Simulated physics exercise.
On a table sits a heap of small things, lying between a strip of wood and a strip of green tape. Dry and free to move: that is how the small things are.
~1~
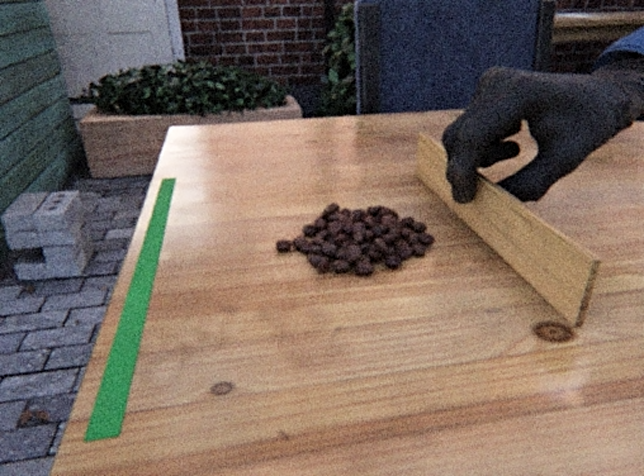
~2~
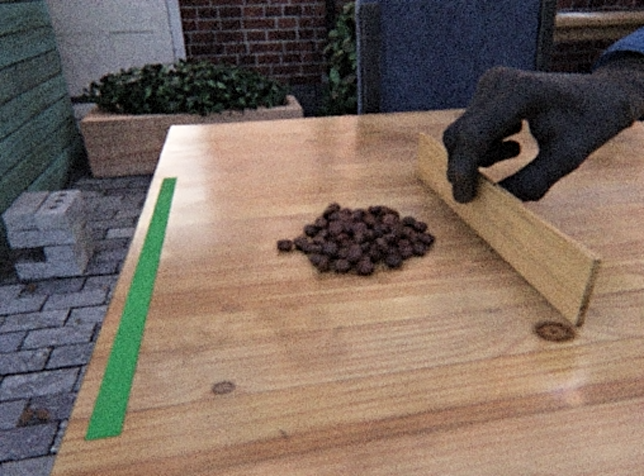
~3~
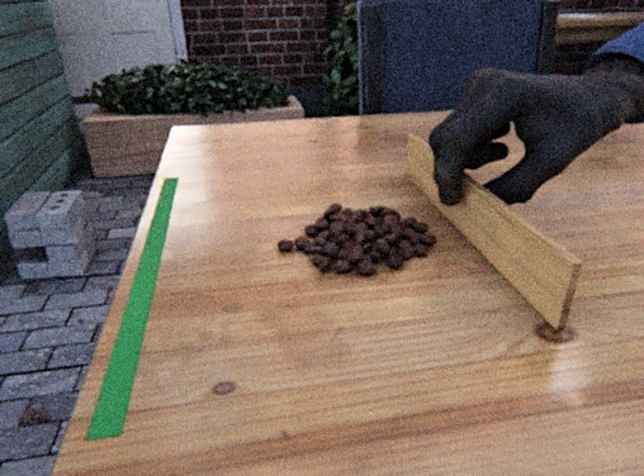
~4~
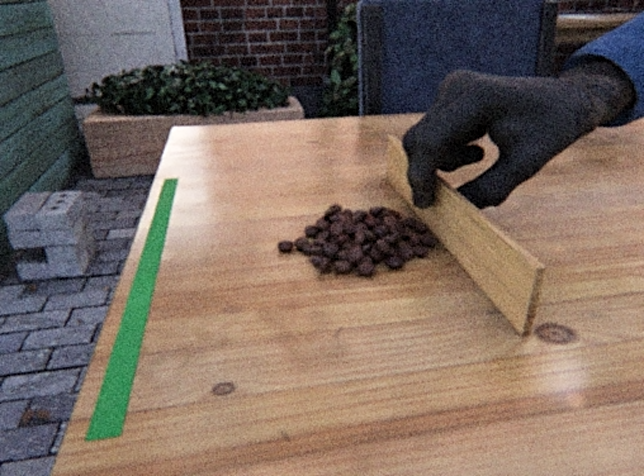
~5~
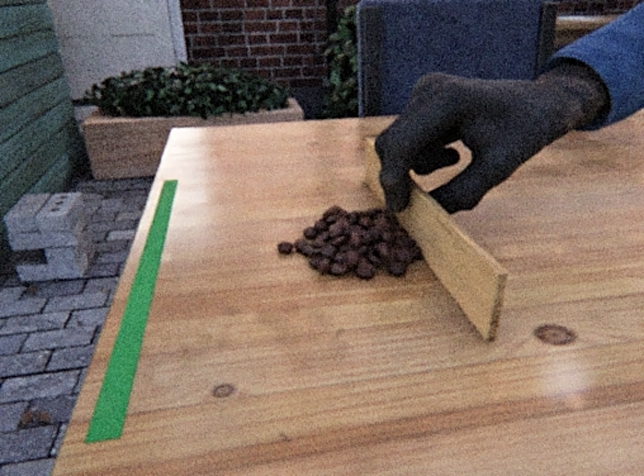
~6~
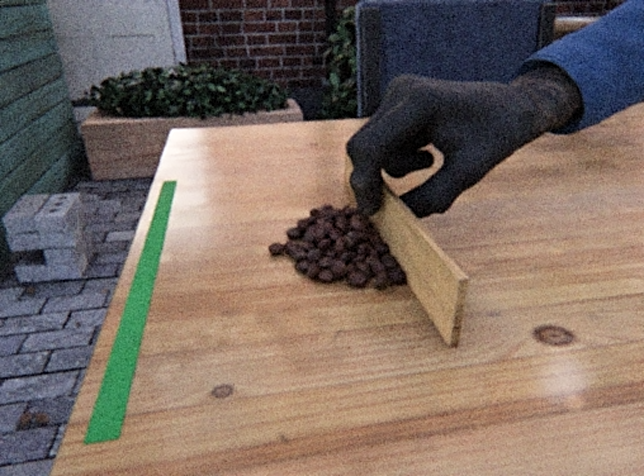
A gloved hand slides a strip of wood left across a table, pushing small dark pieces.
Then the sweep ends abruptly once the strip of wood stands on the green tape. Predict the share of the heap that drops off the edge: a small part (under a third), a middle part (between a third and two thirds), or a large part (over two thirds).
A large part, over two thirds.
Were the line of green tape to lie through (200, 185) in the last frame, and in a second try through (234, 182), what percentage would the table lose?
You'd get 30 % the first time and 0 % the second.
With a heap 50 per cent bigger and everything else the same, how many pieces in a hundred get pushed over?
Some 90 per cent of the pieces.
Soon, strip of wood still moving, near (257, 198); heap all on the table, its front near (172, 265).
A while on, strip of wood stopped at the green tape; heap most over the edge.
Finally, strip of wood stopped at the green tape; heap most over the edge.
